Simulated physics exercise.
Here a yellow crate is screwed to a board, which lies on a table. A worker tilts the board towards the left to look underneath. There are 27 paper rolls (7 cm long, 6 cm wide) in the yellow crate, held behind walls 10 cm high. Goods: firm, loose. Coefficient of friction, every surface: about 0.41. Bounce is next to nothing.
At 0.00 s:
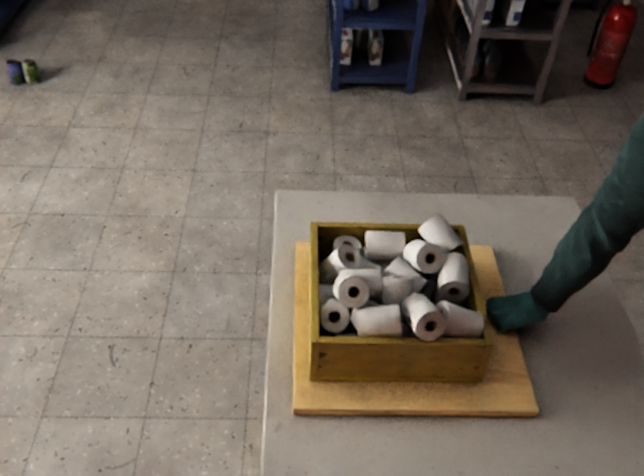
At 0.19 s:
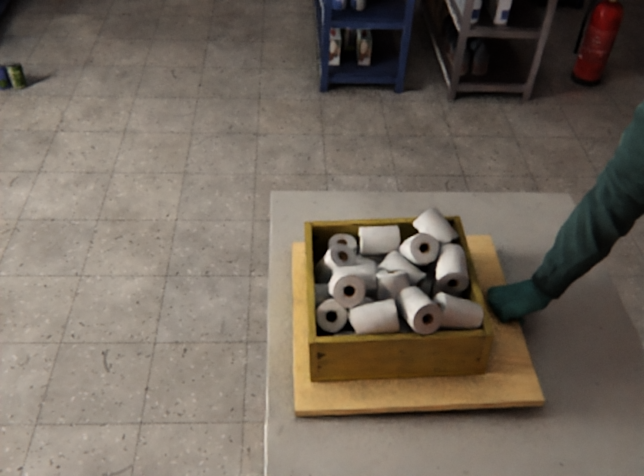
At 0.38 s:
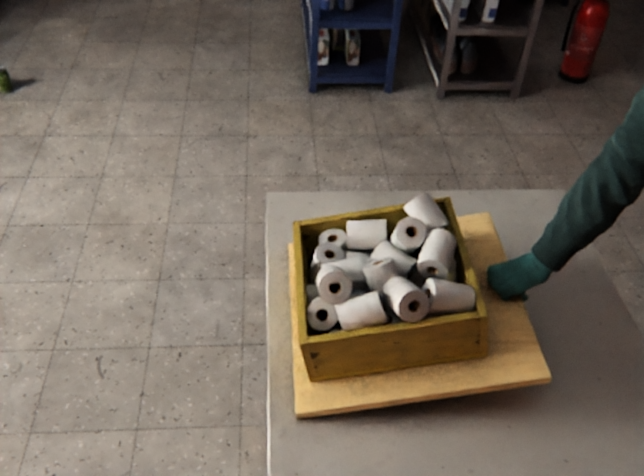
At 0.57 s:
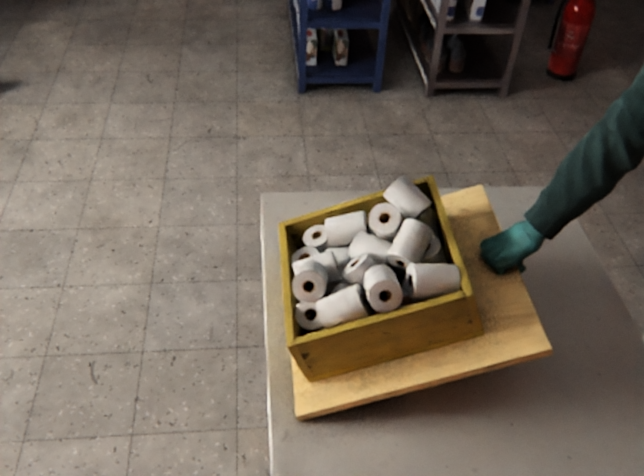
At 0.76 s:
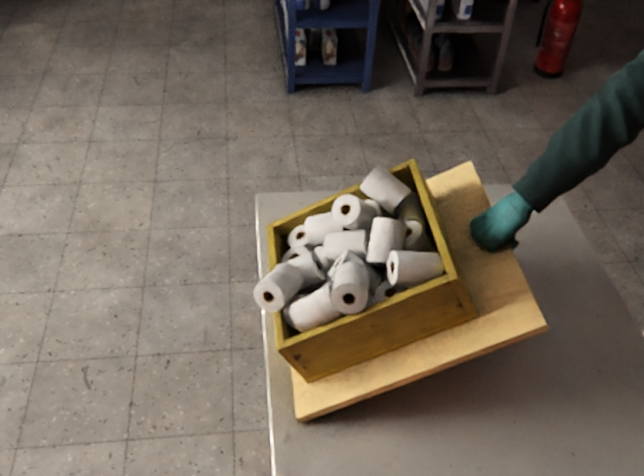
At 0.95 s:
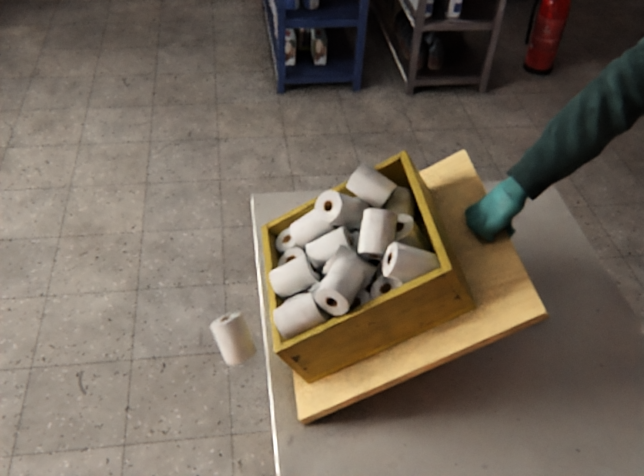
We see a yellow crate of white paper rolls on a board on a table; a gloved hand raises the board's right side, tilting it steadily leftward, and the rolls shift before one drops out over the crate's left side.
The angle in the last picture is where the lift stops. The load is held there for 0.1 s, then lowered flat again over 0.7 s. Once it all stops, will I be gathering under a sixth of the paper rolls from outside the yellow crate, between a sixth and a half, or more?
You will gather under a sixth of them.
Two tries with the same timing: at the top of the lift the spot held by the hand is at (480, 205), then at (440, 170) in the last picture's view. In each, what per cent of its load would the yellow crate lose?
First try the yellow crate sheds 10 per cent of its load, second try 40 per cent.
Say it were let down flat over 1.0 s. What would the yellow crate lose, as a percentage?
That would cost the yellow crate 0 per cent of its load.
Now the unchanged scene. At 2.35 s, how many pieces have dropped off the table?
Around 1.
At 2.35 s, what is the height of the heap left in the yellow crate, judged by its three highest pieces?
14 cm, more or less.
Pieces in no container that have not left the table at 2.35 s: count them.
Estimated count: 0.
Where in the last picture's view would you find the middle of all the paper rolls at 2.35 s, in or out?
They're centred near (380, 297).
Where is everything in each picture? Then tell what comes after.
In the first picture (each is followed by its nearest rim corner in this view; the camera moves round a little), yellow crate, (320, 339); 0° from level; none out.
In the second picture, yellow crate, (317, 340); 3° from level.
In the third picture, yellow crate, (307, 340); 11° from level.
In the fourth picture, yellow crate, (294, 341); 21° from level.
In the fifth picture, yellow crate, (284, 344); 29° from level.
In the sixth picture, yellow crate, (281, 346); 32° from level; 1 out, the lowest roll at (234, 338).
After 1.17 s, tilt 30°; yellow crate 26 in, 1 out.
After 1.45 s, tilt 13°; yellow crate 26 in, 1 out.
After 1.85 s, tilt 0°; yellow crate 26 in, 1 out.
Outcome (at 2.35 s), yellow crate 26 in, 1 out. Asked share, 1 of 27, 4 per cent.
